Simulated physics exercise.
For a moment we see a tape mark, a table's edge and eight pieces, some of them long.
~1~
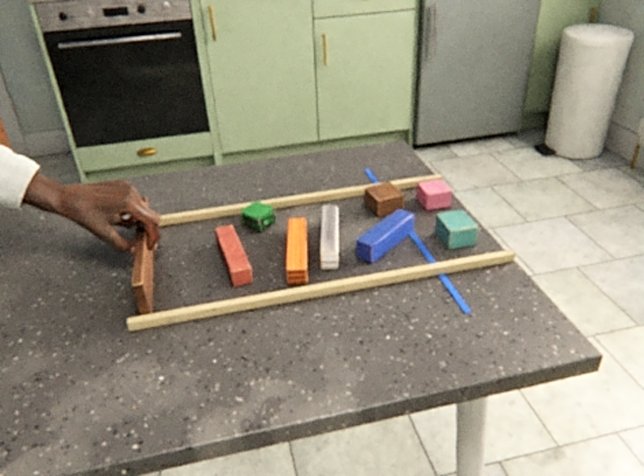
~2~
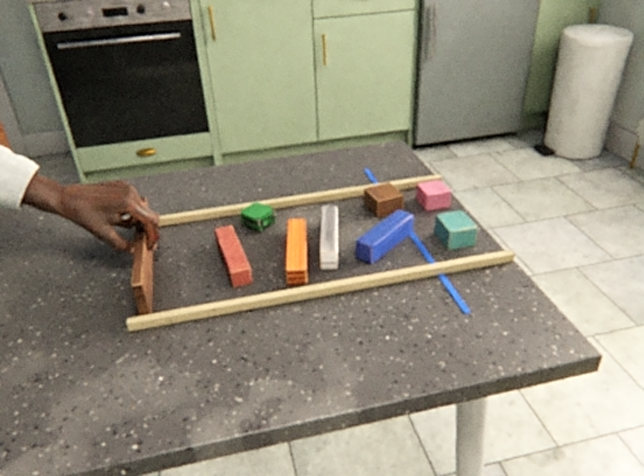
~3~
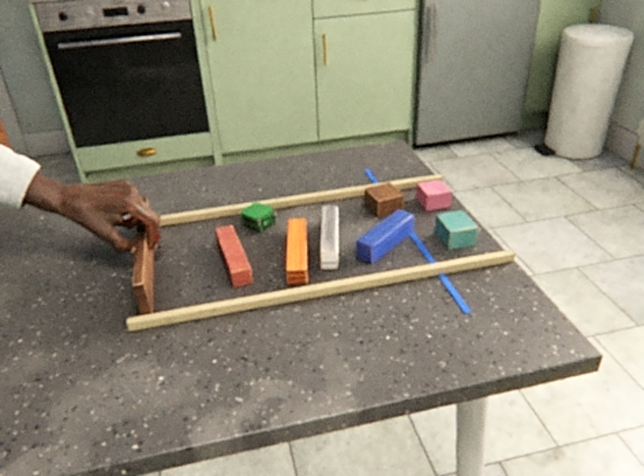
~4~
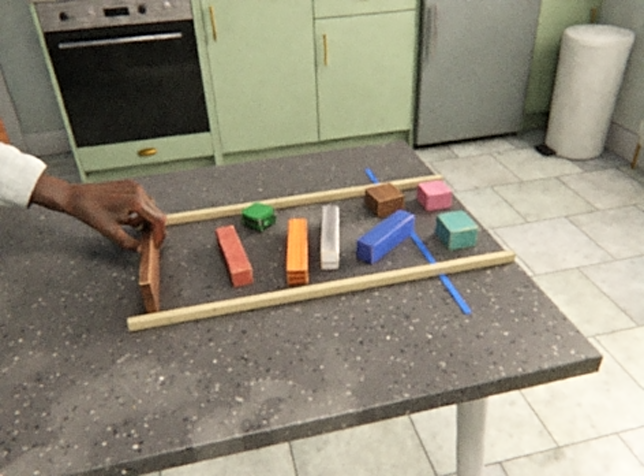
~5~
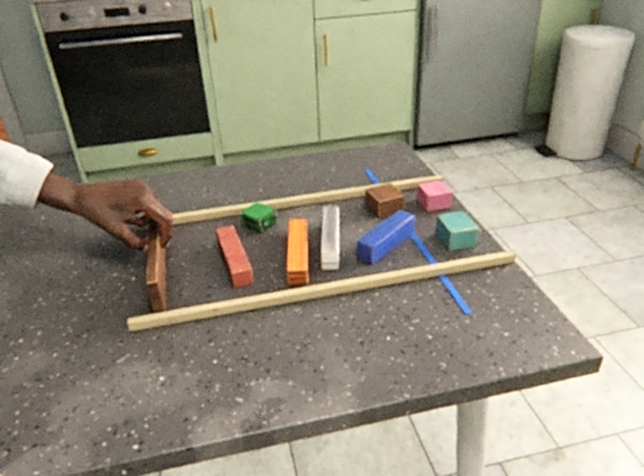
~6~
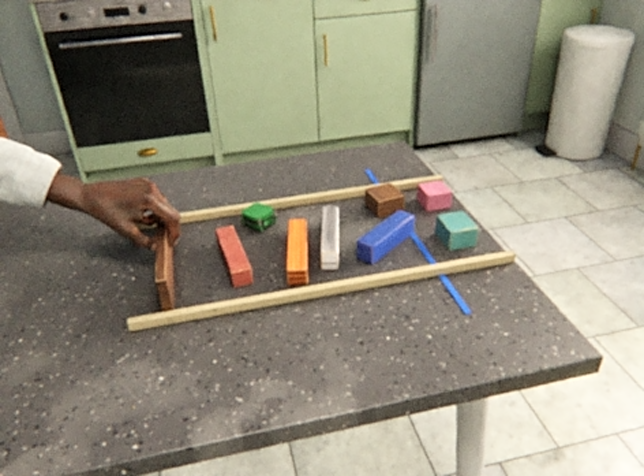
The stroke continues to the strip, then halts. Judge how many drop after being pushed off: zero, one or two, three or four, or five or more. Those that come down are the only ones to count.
You'd see one or two pieces leave the end and fall.
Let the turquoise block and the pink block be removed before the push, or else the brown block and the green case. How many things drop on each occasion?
Try one: 0; try two: 1.
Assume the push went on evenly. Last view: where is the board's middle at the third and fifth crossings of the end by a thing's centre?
It sits near (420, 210), and then near (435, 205).
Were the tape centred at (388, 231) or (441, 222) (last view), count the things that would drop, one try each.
Counts per try: 0; 5.
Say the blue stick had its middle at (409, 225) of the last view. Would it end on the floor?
If so, it stays where it is.
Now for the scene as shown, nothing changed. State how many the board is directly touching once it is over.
That makes 2.
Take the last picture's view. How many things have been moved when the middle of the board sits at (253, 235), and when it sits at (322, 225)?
So 2, and at the other place 5.
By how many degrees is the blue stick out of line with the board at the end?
I'd estimate about 0 degrees.
A little later, none off yet; pink block at rest near (434, 195); turquoise block at rest near (456, 231); brown block at rest near (384, 200).
Next, none off yet; pink block at rest near (436, 195); turquoise block shifted a little near (467, 228); brown block shifted about its own width near (402, 193).
When it is over, the number that fall off is one or two; down, turquoise block.
